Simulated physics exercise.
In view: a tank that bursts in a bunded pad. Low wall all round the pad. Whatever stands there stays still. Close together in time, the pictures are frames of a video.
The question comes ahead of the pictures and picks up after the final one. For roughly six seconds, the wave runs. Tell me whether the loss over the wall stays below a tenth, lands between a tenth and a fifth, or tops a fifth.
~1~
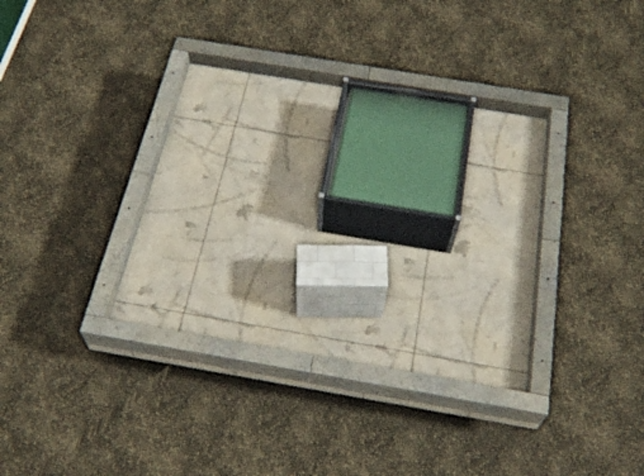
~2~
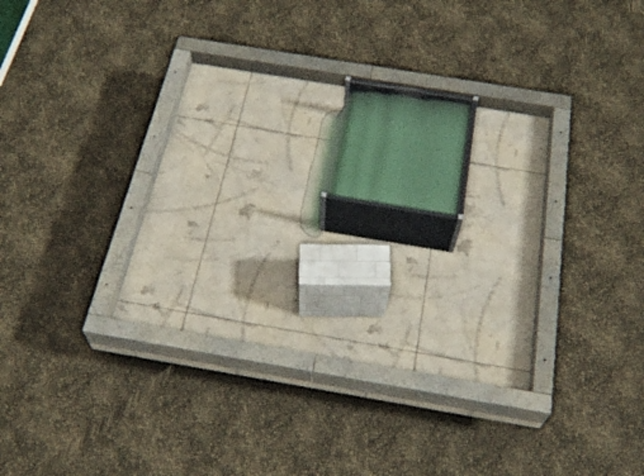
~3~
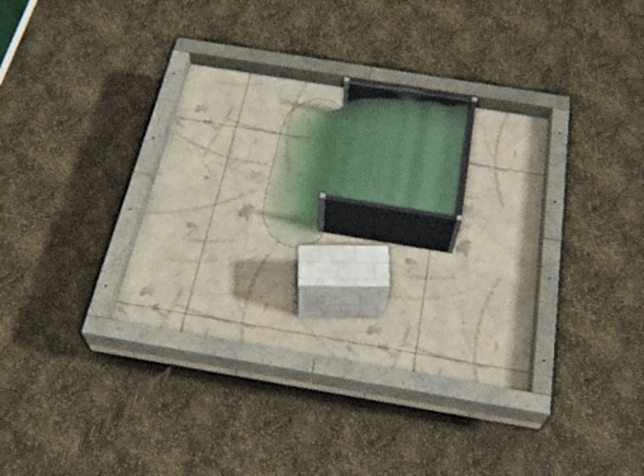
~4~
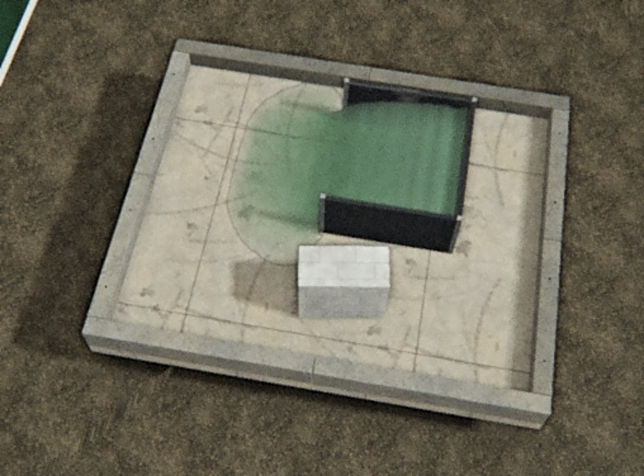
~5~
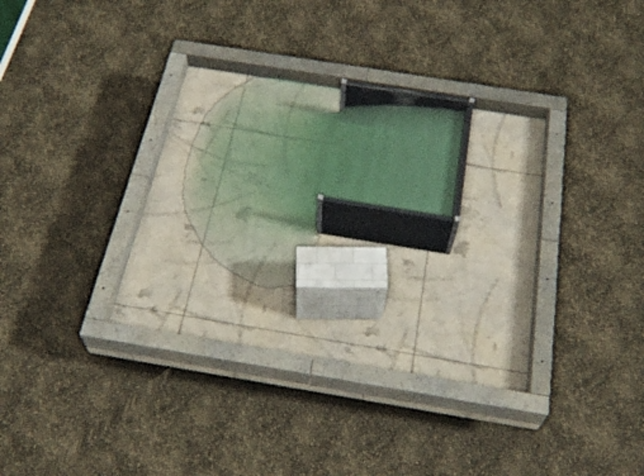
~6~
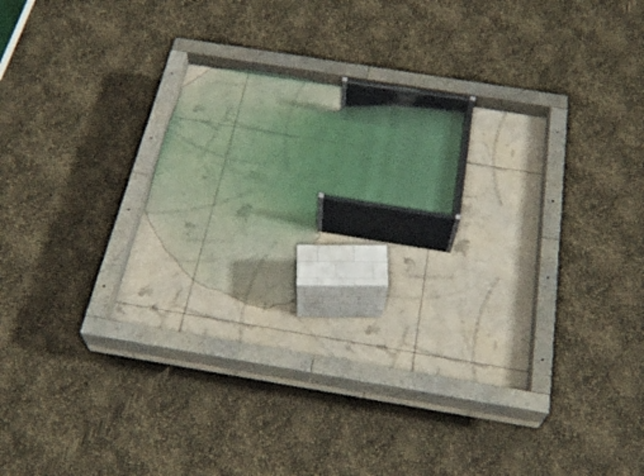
The loss lies between ten and twenty percent.
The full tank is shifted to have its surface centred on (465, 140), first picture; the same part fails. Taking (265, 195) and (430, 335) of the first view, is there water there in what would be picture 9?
Submerged, untouched.
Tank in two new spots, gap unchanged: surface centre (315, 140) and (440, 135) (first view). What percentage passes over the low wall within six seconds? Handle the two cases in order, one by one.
Note: Try one close to 22 in a hundred, try two close to 14.
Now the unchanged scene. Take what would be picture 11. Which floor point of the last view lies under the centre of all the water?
I reckon somewhere around (286, 169).
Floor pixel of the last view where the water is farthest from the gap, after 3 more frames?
Best guess: Near (117, 301).
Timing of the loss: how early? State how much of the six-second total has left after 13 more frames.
By then, close to 85 % of it.
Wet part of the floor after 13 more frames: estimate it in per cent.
The answer is around 50 per cent.
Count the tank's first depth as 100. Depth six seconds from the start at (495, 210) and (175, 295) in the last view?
Respectively about 14 and 18 per cent.
A moment on, water covers 40 % of the floor; the low wall has let 0 % over.
Next, water covers 45 % of the floor; the low wall has let 1 % over.
Then, water covers 50 % of the floor; the low wall has let 10 % over.
Later, water covers 65 % of the floor; the low wall has let 12 % over.
In the end, water covers 85 % of the floor; the low wall has let 12 % over.
